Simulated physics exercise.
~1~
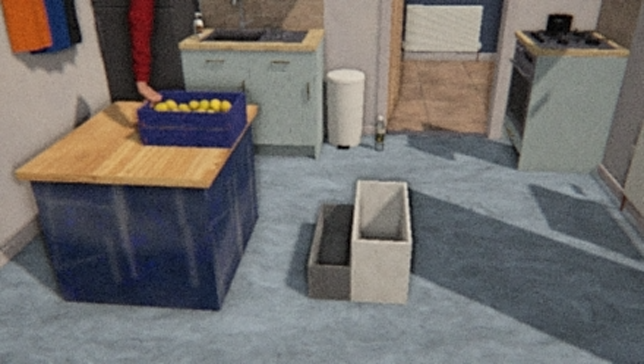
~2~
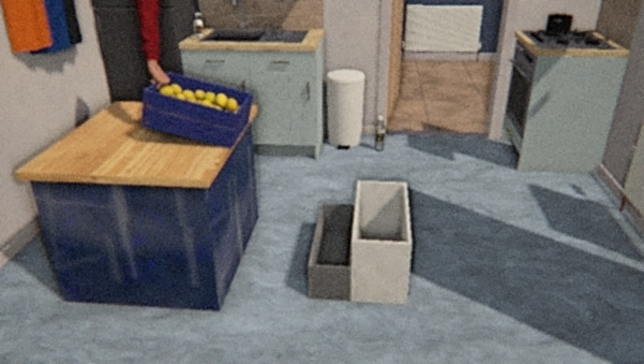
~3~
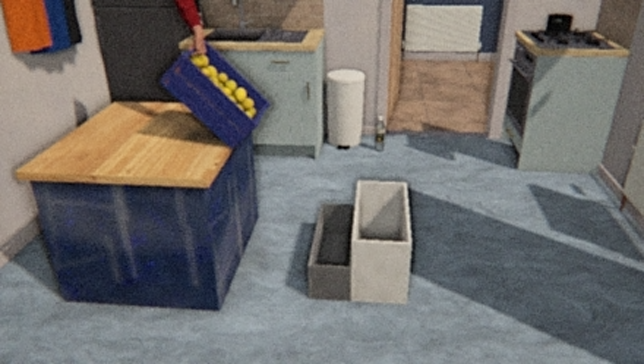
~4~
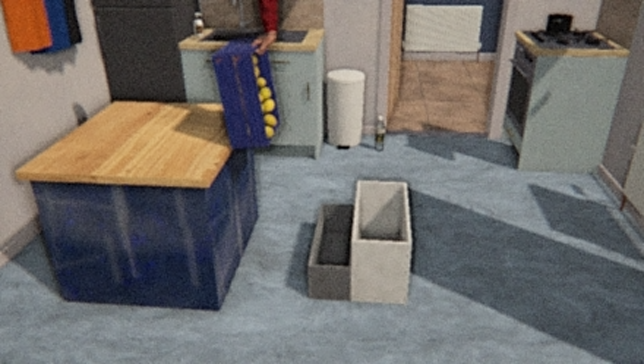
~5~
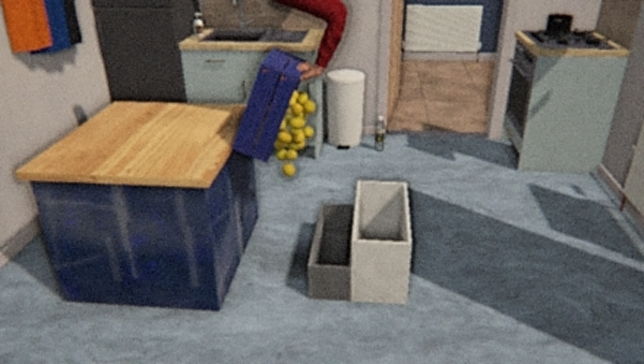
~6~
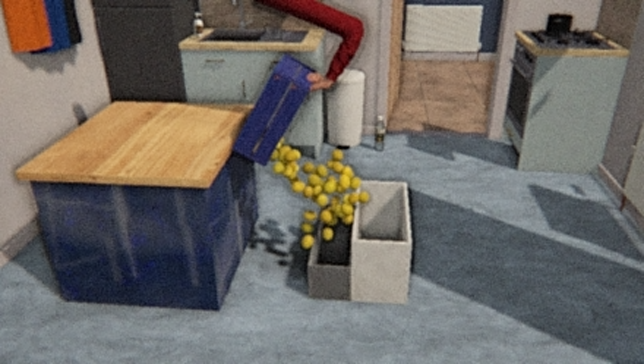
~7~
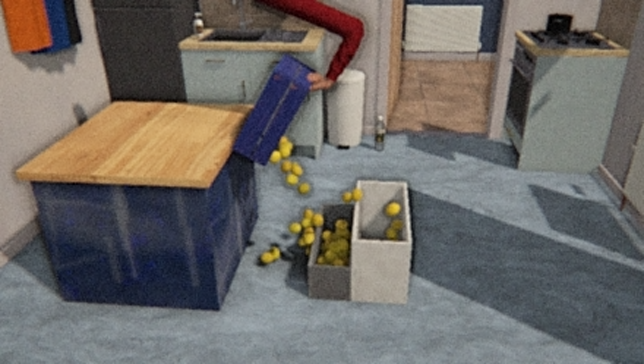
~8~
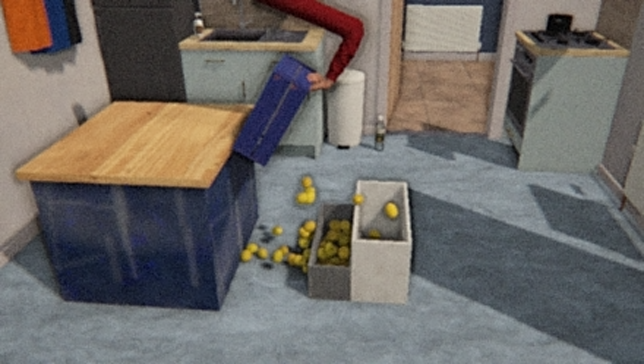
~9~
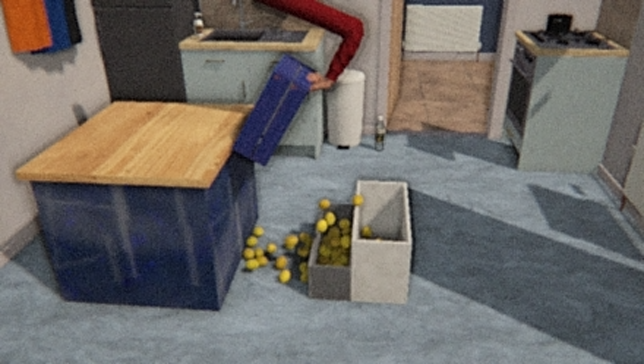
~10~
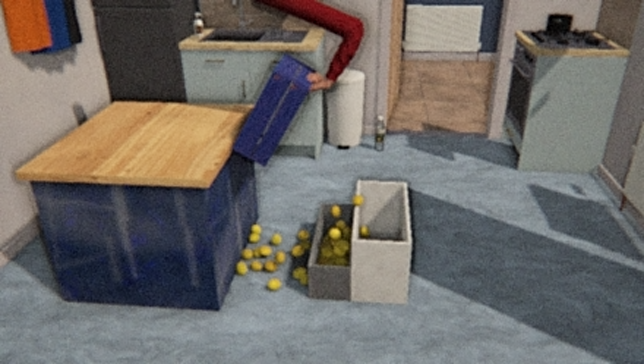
The clip opens on a kitchen where a red-sleeved arm holds a blue tote of yellow, lemon-like fruit on a wooden-topped bench, with a low grey box and a taller white box standing empty on the floor. The hand lifts the tote and tips it rightward over the bench's edge. As it tilts past upright, the fruit spills out in a cluster towards the boxes. Many pieces drop into the grey box, a few reach the white one, and others bounce onto the floor. The tote stays tipped and empty, with most fruit in the grey box and a scattering beside the bench.
